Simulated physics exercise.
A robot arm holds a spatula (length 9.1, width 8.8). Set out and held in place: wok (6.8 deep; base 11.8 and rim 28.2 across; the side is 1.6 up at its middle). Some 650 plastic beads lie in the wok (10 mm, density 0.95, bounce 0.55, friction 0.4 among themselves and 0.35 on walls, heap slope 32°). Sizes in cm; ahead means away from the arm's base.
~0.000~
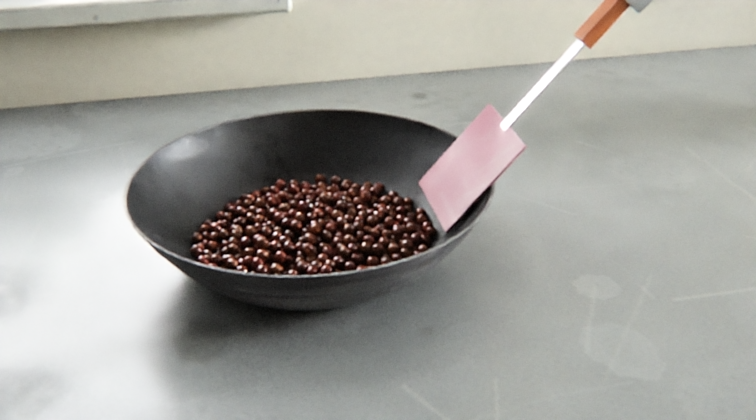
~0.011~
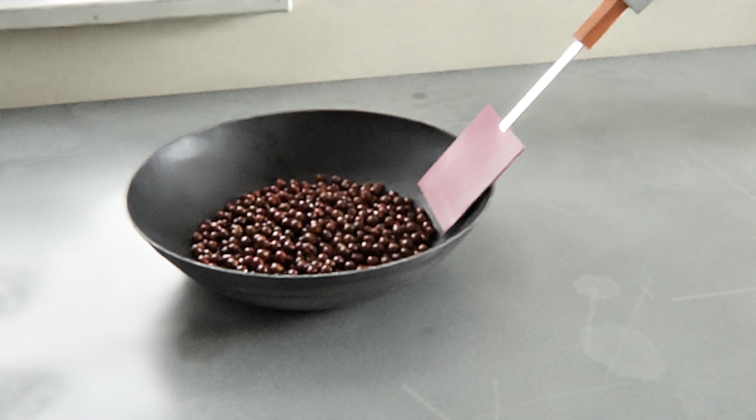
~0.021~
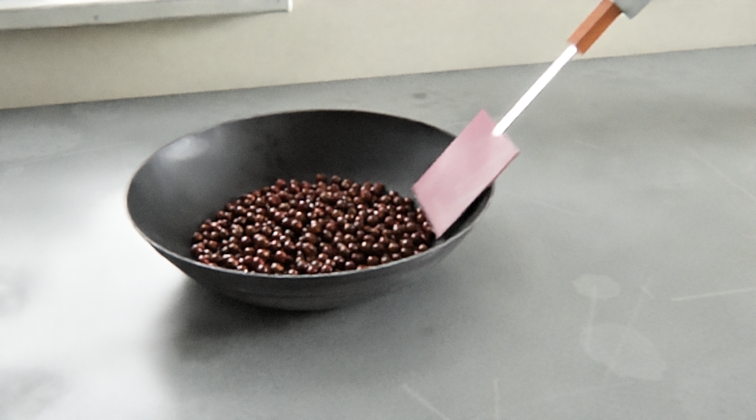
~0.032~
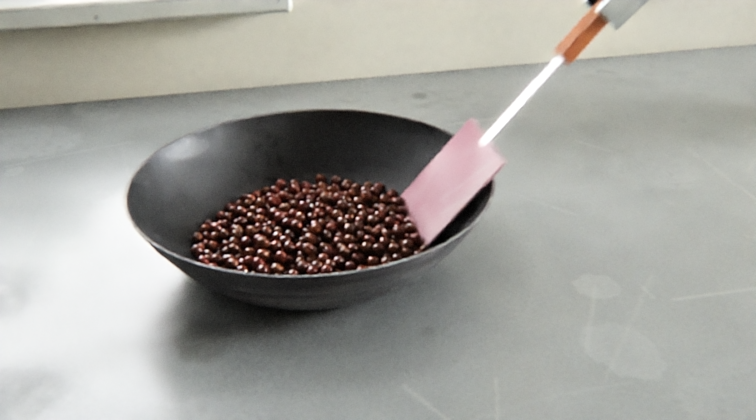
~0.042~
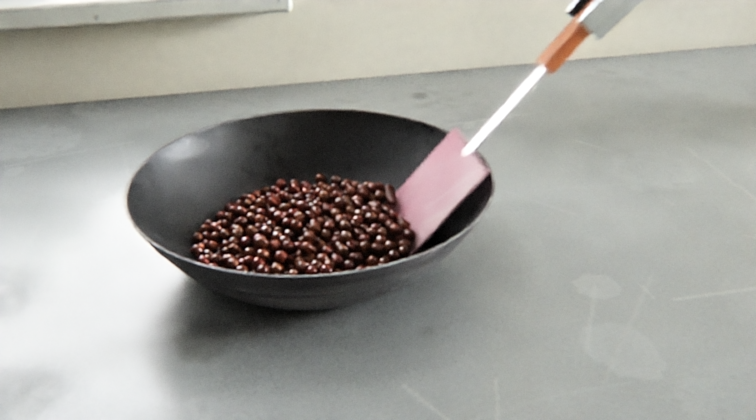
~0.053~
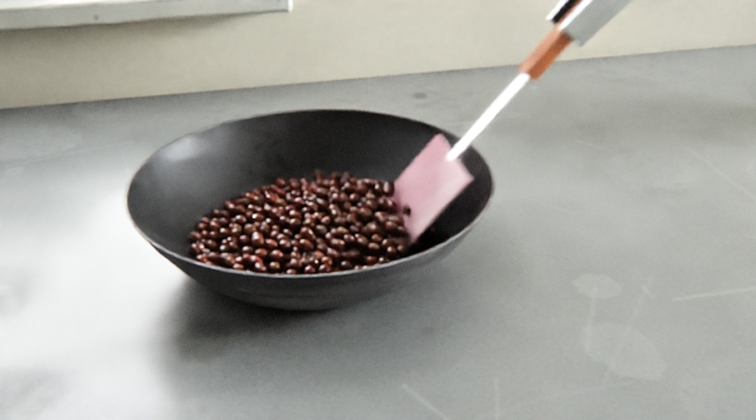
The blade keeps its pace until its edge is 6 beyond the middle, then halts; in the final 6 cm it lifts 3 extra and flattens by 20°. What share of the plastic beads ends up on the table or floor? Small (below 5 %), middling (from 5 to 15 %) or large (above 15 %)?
Answer: Middling; from 5 to 15 % of the plastic beads finish on the table or floor.
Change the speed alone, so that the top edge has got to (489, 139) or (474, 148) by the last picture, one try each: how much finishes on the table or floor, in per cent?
About 0 and 0 per cent.
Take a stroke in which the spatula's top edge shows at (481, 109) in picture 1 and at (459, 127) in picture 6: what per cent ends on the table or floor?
Some 0 per cent.
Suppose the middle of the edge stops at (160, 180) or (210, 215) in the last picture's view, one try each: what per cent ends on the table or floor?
Some 40 and 20 per cent.
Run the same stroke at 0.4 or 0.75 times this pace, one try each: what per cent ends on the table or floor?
About 0 and 0 per cent.
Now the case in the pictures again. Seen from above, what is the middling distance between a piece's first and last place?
Roughly 4 cm.
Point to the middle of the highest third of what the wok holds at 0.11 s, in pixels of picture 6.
Around (293, 215).
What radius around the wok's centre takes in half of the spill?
About 32 cm.
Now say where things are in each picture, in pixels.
In the first picture, the spatula top edge at (507, 124), sloping 48°; upper third of the load around (315, 229), from x 195 to 430, top at y 180; 649 in the wok.
In the second picture, the spatula top edge at (506, 125), sloping 48°; upper third of the load around (316, 229), from x 195 to 430, top at y 180.
In the third picture, the spatula top edge at (500, 130), sloping 48°; upper third of the load around (316, 229), from x 195 to 430, top at y 180.
In the fourth picture, the spatula top edge at (488, 139), sloping 48°; upper third of the load around (315, 229), from x 195 to 430, top at y 180.
In the fifth picture, the spatula top edge at (471, 149), sloping 48°; upper third of the load around (317, 227), from x 195 to 430, top at y 180.
In the sixth picture, the spatula top edge at (454, 156), sloping 48°; upper third of the load around (318, 226), from x 195 to 430, top at y 175; 649 in the wok.
After 0.08 s, sloping 48°, highest piece 7 above the table; 649 in the wok.
After 0.11 s, sloping 43°, highest piece 9 above the table; 649 in the wok.
After 0.32 s, sloping 28°, highest piece 10 above the table; 604 in the wok, 14 on the table or floor, 31 on the blade or in flight.
After 1.37 s, sloping 28°, highest piece 6 above the table; 604 in the wok, 45 on the table or floor.
In the end, 604 in the wok, 45 on the table or floor. That is 7 % on the table or floor.
